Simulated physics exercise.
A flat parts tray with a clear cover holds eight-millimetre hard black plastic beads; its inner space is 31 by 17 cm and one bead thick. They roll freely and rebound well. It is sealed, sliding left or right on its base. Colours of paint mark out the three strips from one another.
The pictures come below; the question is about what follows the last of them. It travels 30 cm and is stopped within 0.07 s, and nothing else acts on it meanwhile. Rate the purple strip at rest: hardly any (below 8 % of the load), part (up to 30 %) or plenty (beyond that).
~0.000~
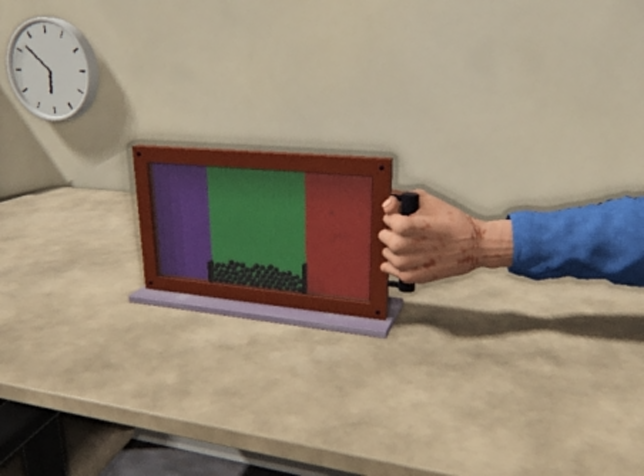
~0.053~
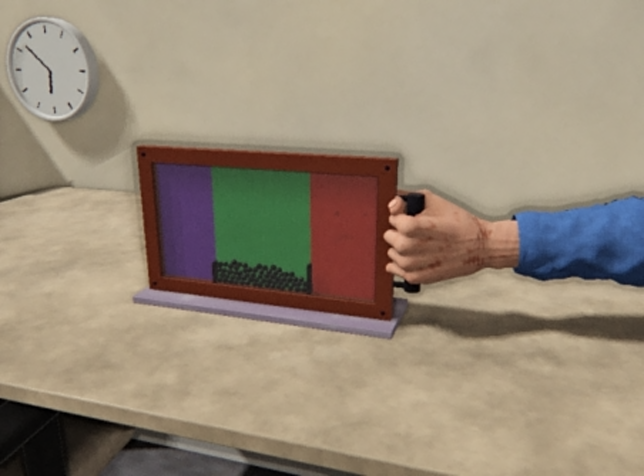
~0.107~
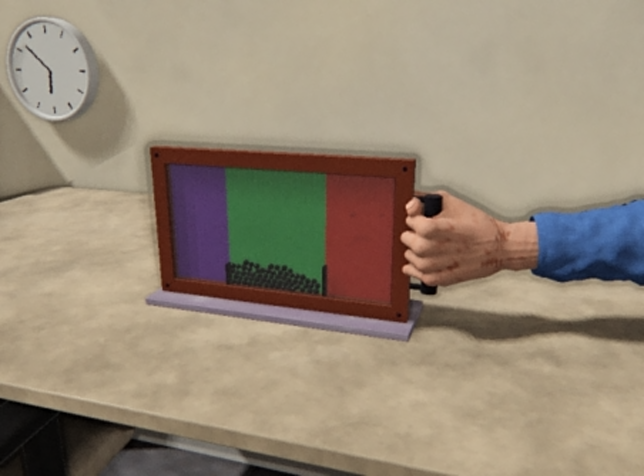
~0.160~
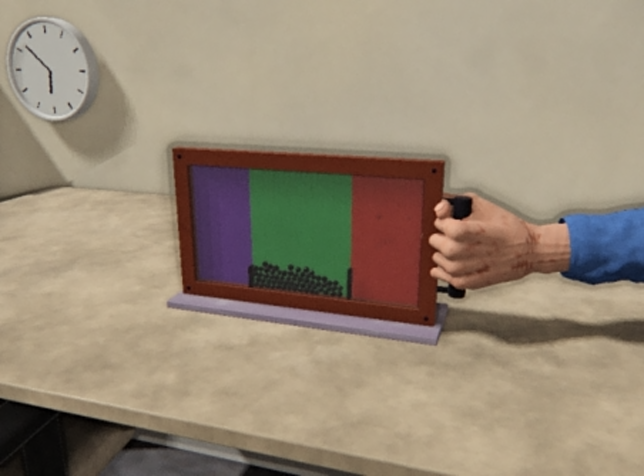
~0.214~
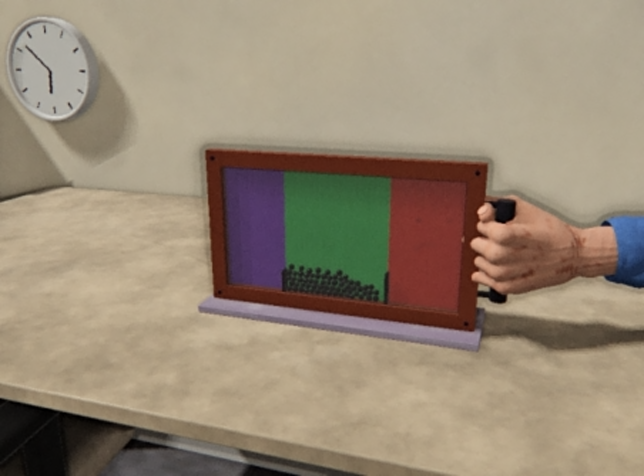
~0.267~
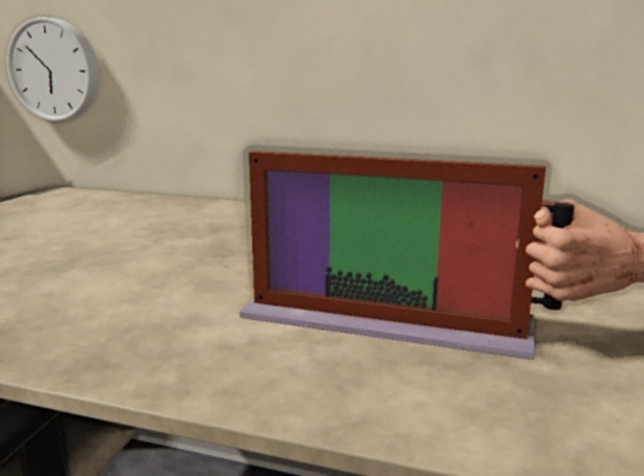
The share landing in purple strip A is negligible.
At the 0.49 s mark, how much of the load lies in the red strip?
It works out at roughly 15 per cent.
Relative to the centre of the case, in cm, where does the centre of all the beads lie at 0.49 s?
Some 3 cm right and 6 cm below.
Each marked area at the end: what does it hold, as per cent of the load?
Red strip 15, purple strip 0, green strip 85.
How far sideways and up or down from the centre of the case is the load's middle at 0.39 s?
1 cm right, 6 cm below.
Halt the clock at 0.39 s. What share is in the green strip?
Around 100 percent of the load.
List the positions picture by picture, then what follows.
In the first frame, at its start; about 60 beads; beads centred (256, 276); top one (231, 263); red (340, 189), purple (180, 178), green (255, 183).
In the second frame, 1 cm to the right; beads centred (259, 277); top one (234, 262).
In the third frame, 3 cm to the right; beads centred (272, 278); top one (246, 262); wall ends (325, 267), (228, 264).
In the fourth frame, 6 cm to the right; beads centred (294, 280); top one (265, 264).
In the fifth frame, 11 cm to the right; beads centred (328, 284); top one (292, 267).
In the sixth frame, 17 cm to the right; beads centred (373, 290); top one (329, 270); red (481, 198), purple (299, 186), green (384, 192).
After 0.39 s, it is 30 cm to the right; the beads' middle is 1 cm right of and 6 cm below the centre; green 100 %.
After 0.49 s, it is 30 cm to the right; the beads' middle is 3 cm right of and 6 cm below the centre; red 15 %, green 85 %.
After 0.64 s, it is 30 cm to the right; the beads' middle is 3 cm right of and 7 cm below the centre; red 15 %, green 85 %.
At rest by 1.4 s, it is 30 cm to the right; red 15 %, purple 0 %, green 85 %.
